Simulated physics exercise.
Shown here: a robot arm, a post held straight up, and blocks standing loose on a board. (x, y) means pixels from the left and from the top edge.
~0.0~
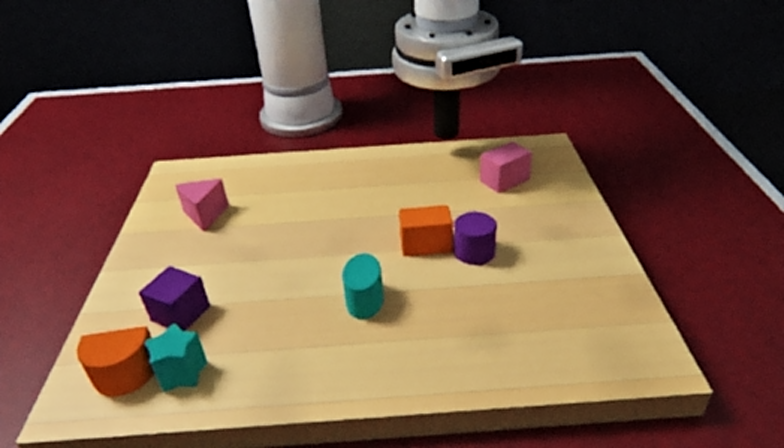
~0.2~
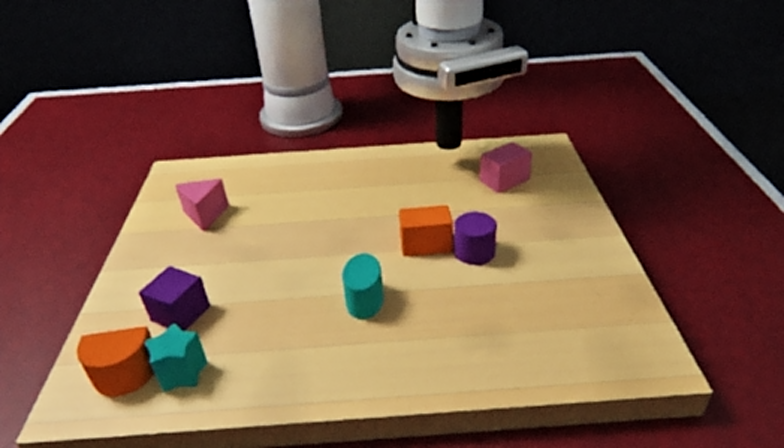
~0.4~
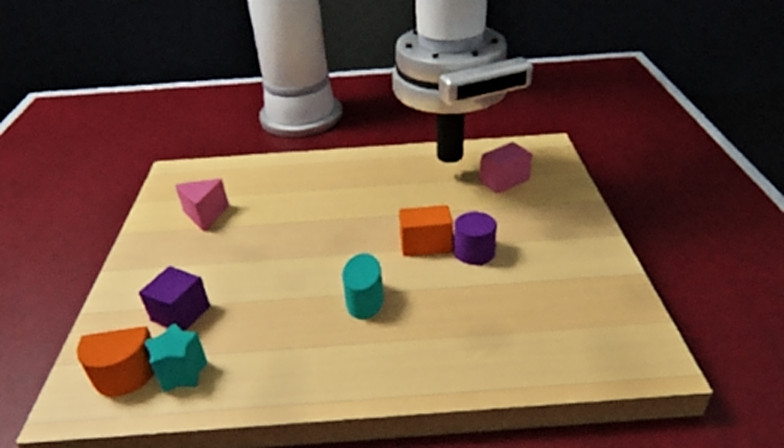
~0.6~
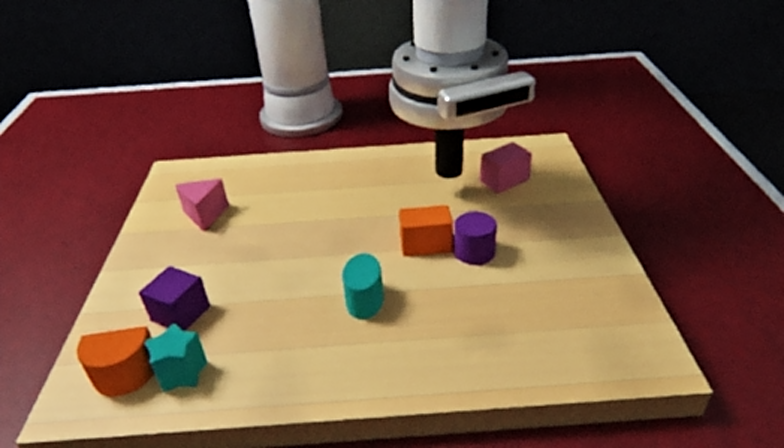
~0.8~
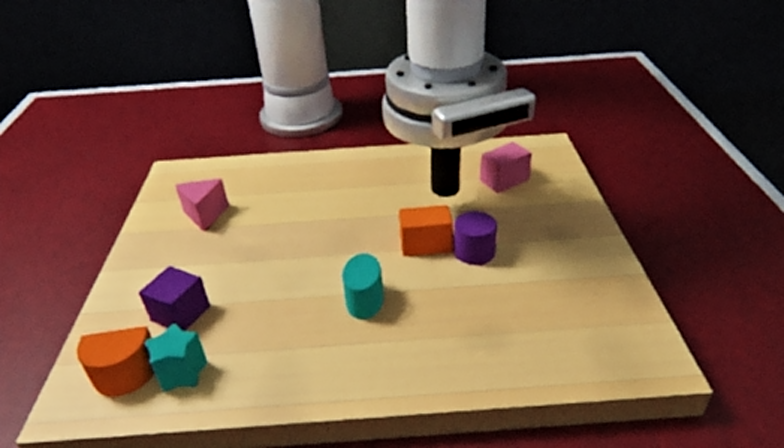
A robot arm holding a black post upright moved a short way forward over the wooden board, nearing the orange block and purple cylinder, while all the colourful blocks stayed still.
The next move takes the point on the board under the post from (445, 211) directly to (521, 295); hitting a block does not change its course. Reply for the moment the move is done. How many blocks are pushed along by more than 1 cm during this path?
Blocks moved: One.
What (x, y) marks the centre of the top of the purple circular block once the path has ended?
My prediction: (509, 290).
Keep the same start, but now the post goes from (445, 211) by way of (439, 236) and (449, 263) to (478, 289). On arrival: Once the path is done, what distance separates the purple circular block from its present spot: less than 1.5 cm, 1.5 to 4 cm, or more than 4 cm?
Final distance: 1.5 to 4 cm.
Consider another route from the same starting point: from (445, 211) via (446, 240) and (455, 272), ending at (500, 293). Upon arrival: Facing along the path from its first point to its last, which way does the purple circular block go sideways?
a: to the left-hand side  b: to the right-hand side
That would be a.
On the path given first. One third of the way, post at (469, 215); purple circular block at (480, 229).
Two thirds of the way, post at (494, 242); purple circular block at (499, 260).
At the end, post at (523, 272); orange rectangular block unmoved; purple circular block at (509, 290).
